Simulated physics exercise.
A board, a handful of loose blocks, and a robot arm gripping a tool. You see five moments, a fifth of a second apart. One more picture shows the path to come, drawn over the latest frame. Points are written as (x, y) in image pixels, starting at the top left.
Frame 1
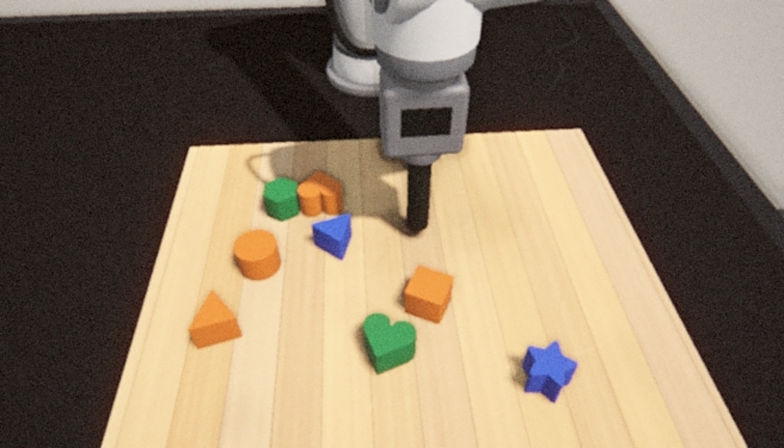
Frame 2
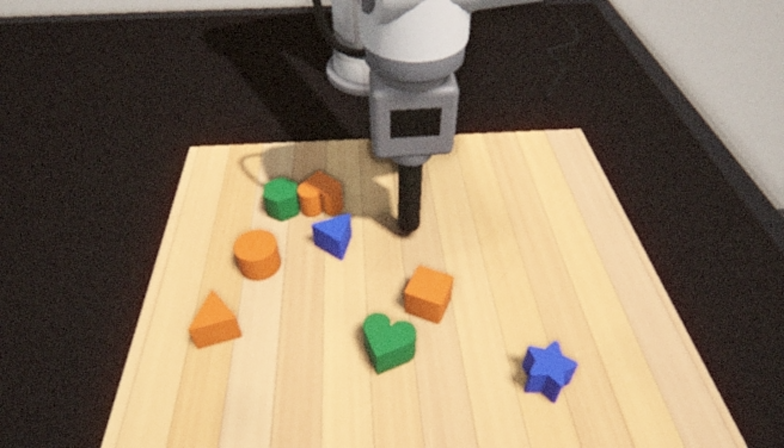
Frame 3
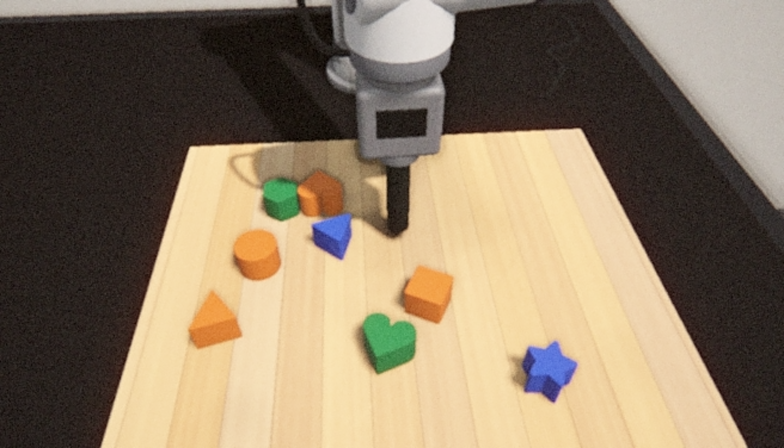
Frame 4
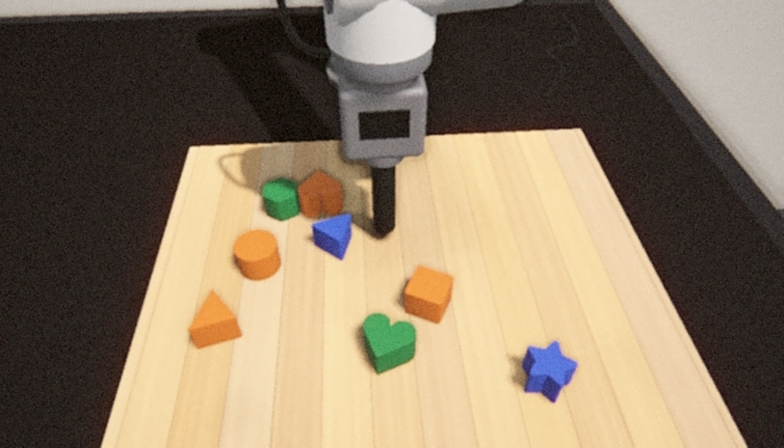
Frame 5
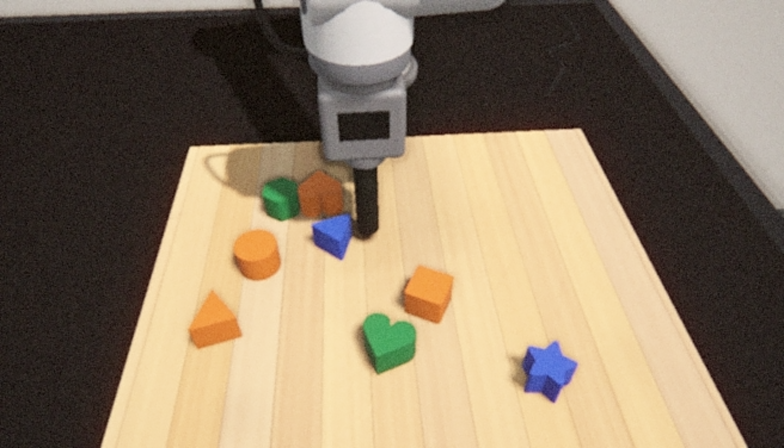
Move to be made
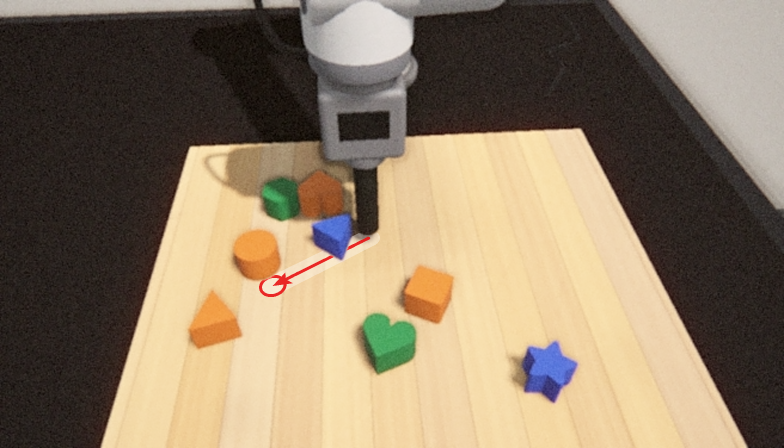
The robot arm slid its dark tool a short way left across the wooden board, drawing close to the blue three-sided block, while the scattered orange, green and blue blocks all stayed put.
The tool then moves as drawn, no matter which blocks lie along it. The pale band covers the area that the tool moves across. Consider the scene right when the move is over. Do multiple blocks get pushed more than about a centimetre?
Short answer: No.
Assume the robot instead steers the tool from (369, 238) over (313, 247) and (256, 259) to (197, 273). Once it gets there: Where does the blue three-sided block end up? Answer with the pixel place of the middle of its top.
The middle of its upper face will lie at (276, 255).
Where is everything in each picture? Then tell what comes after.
In the first frame, tool tip at (417, 224); block tops, orange circle at (255, 244); blue three-sided block at (334, 226).
In the second frame, tool at (409, 225); blocks unchanged.
In the third frame, tool at (398, 225); blocks unchanged.
In the fourth frame, tool at (384, 226); blocks unchanged.
In the fifth frame, tool at (368, 228); orange circle at (255, 244); blue three-sided block at (334, 226).
Path on the board, from (369, 238) directly to (273, 286).
On the path given first. One third of the way, tool at (337, 243); blue three-sided block at (311, 230).
Two thirds of the way, tool at (304, 259); blue three-sided block at (294, 231), turned 35° clockwise.
At the end, tool at (270, 276); orange circle in place; blue three-sided block at (294, 231), turned 40° clockwise.
